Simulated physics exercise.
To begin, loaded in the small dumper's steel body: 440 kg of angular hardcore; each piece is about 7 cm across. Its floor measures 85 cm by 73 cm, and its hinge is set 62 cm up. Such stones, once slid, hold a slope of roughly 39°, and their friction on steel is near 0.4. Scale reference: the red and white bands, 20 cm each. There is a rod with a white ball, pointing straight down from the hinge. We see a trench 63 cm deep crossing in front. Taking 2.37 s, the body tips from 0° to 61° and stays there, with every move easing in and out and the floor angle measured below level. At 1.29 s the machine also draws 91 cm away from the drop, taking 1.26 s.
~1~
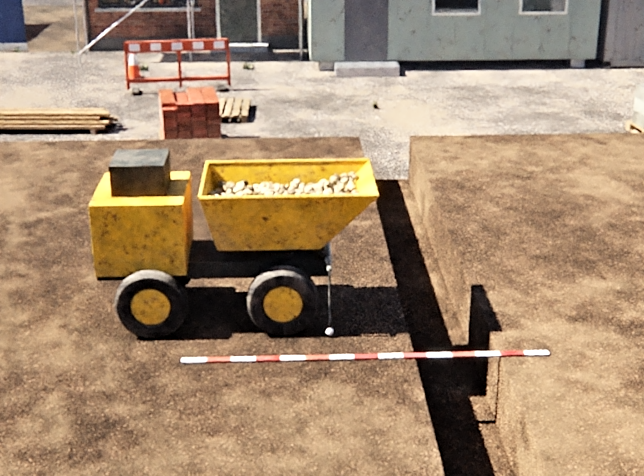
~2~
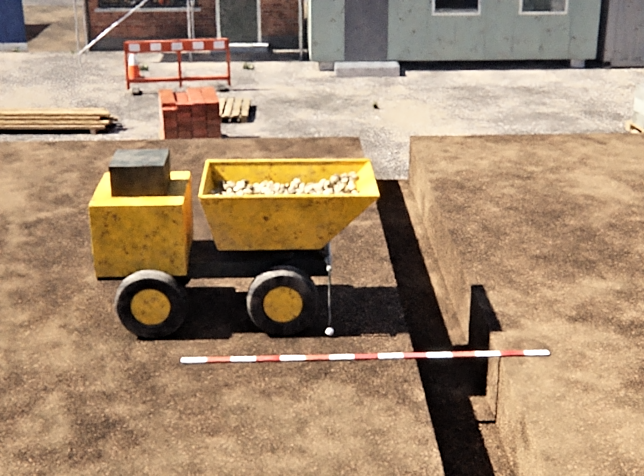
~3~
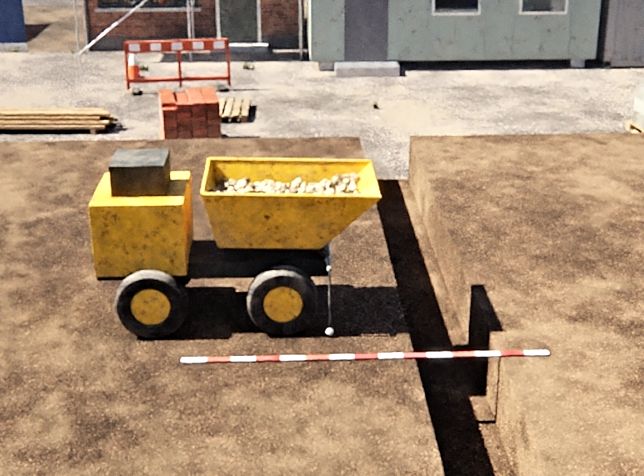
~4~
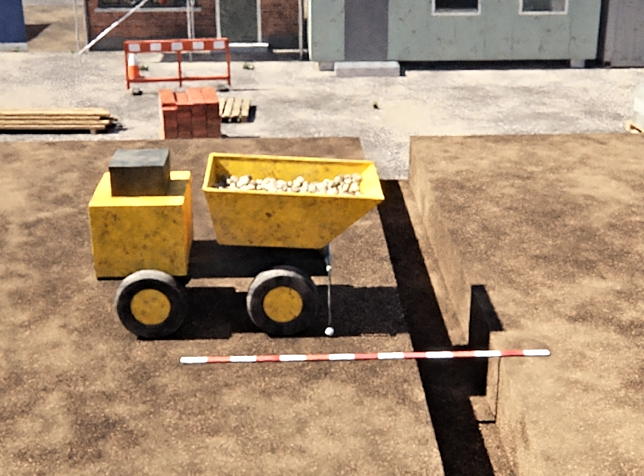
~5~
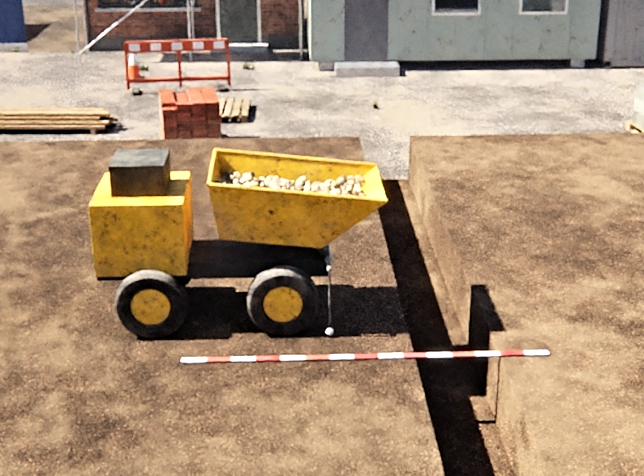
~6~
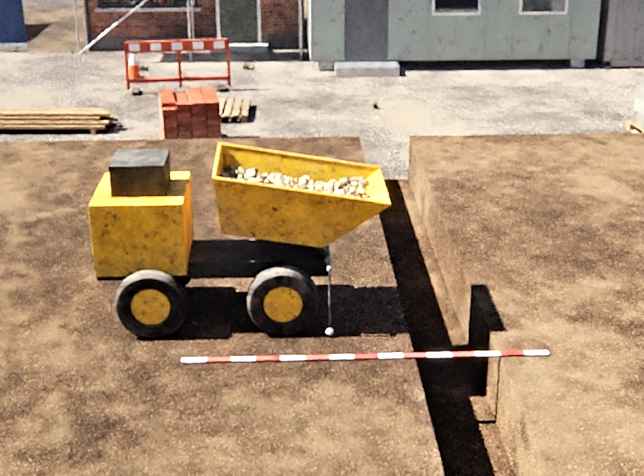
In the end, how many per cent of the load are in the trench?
Roughly 0 per cent ends up in the trench.
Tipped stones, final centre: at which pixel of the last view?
The resting stones are centred at roughly (332, 304).
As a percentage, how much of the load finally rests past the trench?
About 0%.
A little later the floor is at 52°; 99 % in the body, 1 % short of the trench; the foremost stones are at (389, 249).
Then the floor is at 61°; 85 % in the body, 15 % short of the trench; the foremost stones are at (397, 321).
Later still the floor is at 61°; 79 % in the body, 21 % short of the trench; the foremost stones are at (399, 318).
In the end the floor is at 61°; 45 % in the body, 55 % short of the trench; the foremost stones are at (403, 321).
